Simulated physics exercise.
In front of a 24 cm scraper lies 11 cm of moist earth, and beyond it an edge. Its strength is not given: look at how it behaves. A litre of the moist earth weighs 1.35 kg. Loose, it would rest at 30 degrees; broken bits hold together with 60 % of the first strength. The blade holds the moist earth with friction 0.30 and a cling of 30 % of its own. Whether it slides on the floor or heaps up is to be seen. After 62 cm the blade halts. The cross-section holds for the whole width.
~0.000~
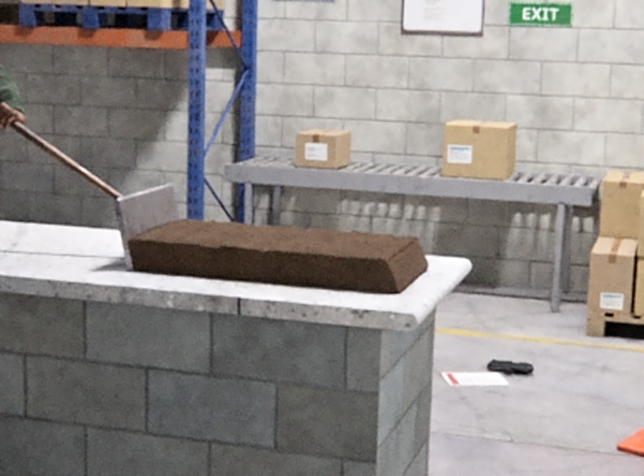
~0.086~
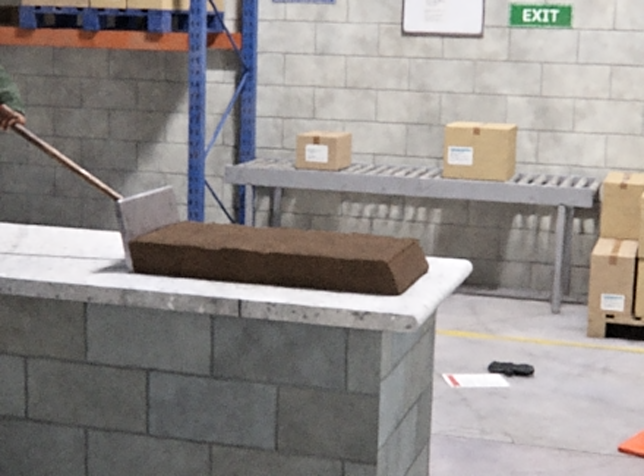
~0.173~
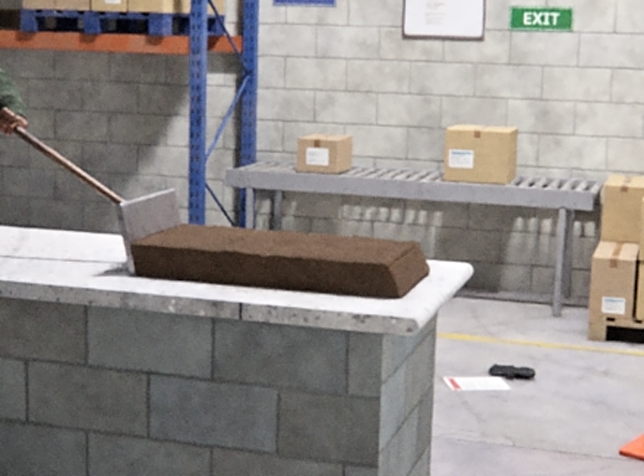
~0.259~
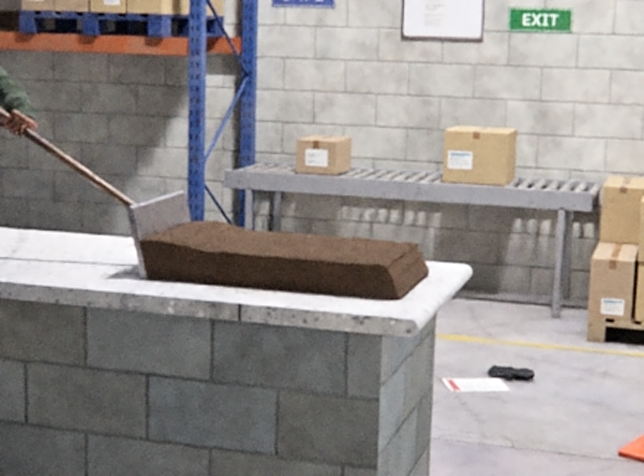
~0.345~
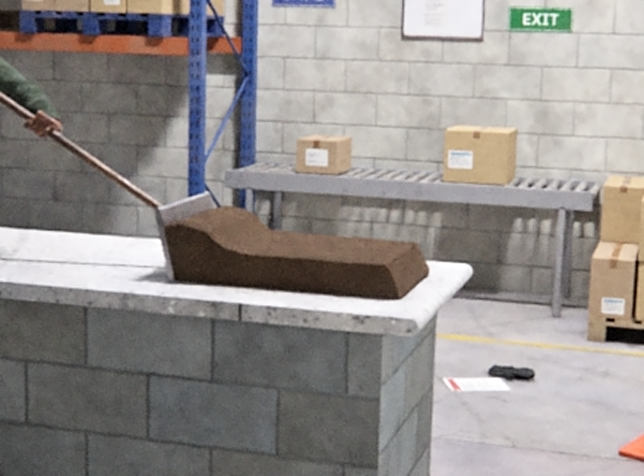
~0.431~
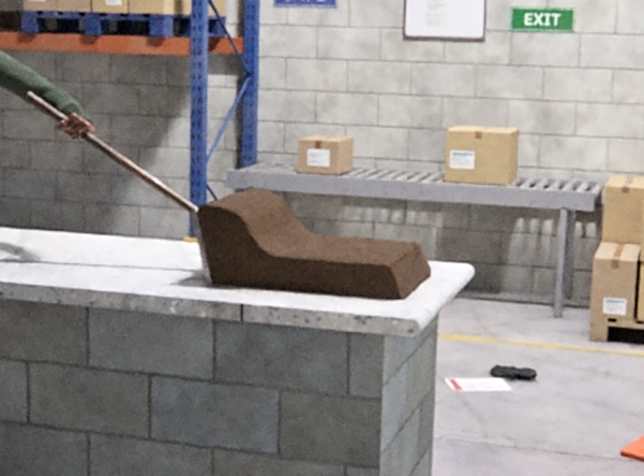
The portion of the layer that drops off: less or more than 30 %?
It comes out less than 30 %.
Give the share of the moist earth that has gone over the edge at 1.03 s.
Near 0 %.
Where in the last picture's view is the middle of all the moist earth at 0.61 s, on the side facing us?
At about (323, 252).
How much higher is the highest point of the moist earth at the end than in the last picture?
Some 4 cm.
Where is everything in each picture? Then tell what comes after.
In the first frame, foot of the blade at (133, 271), not yet moved; foremost bit of the moist earth at (398, 294), piled 11 cm high.
In the second frame, foot of the blade at (134, 273), not yet moved; foremost bit of the moist earth at (399, 295), piled 11 cm high.
In the third frame, foot of the blade at (136, 276), moved 4 mm; foremost bit of the moist earth at (400, 298), piled 11 cm high.
In the fourth frame, foot of the blade at (147, 278), moved 4.9 cm; foremost bit of the moist earth at (399, 299), piled 13 cm high.
In the fifth frame, foot of the blade at (175, 281), moved 15 cm; foremost bit of the moist earth at (399, 299), piled 19 cm high.
In the sixth frame, foot of the blade at (212, 284), moved 28 cm; foremost bit of the moist earth at (401, 299), piled 27 cm high.
After 0.61 s, 0 % has gone over the edge.
After 0.82 s, 0 % has gone over the edge.
After 1.03 s, 0 % has gone over the edge.
After 1.25 s, 1 % has gone over the edge.
After 1.86 s, 6 % has gone over the edge.
